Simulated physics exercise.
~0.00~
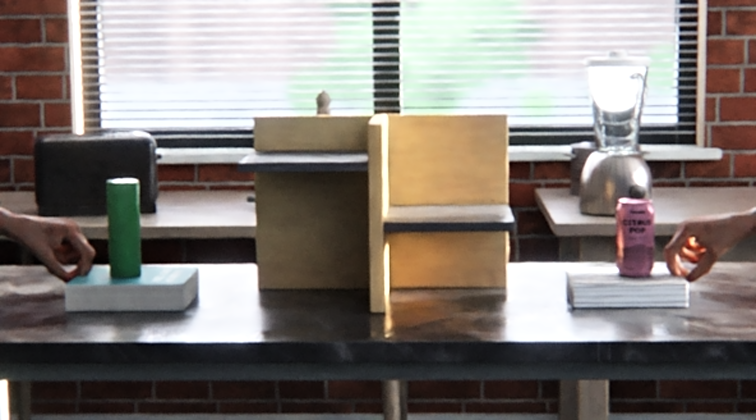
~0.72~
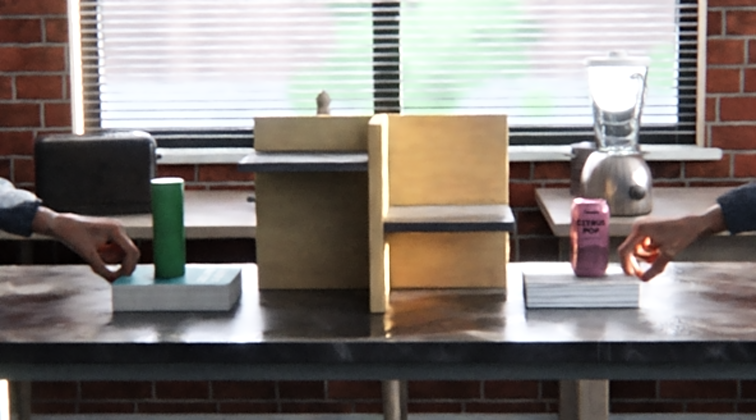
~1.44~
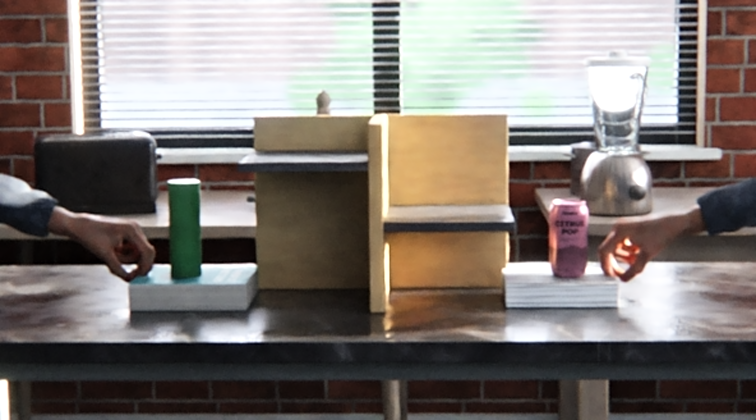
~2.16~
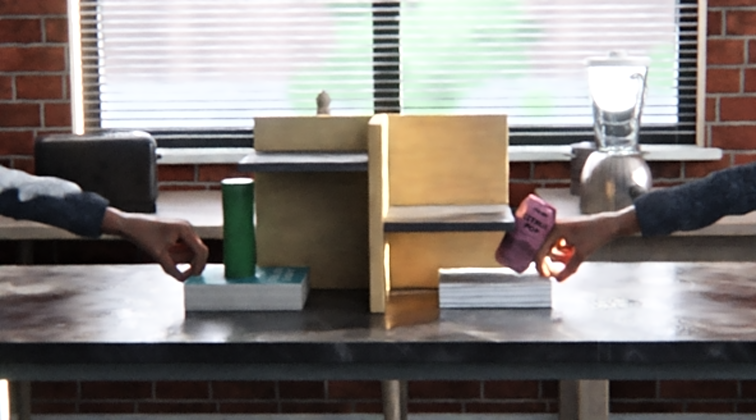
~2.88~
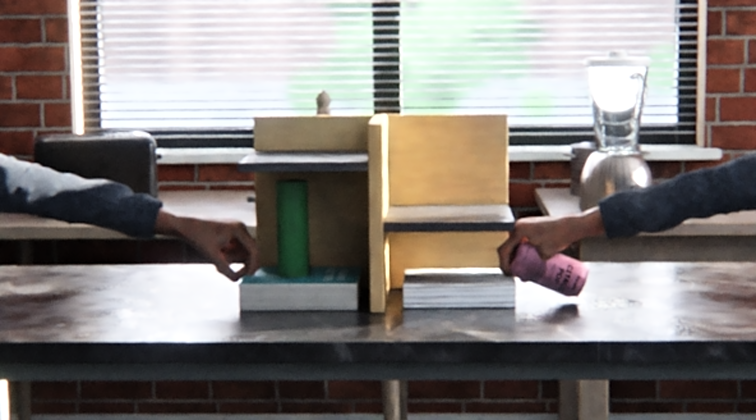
On a dark tabletop, hands sliding two books inward, the green cylinder passing under its shelf, the pink can striking and toppling.
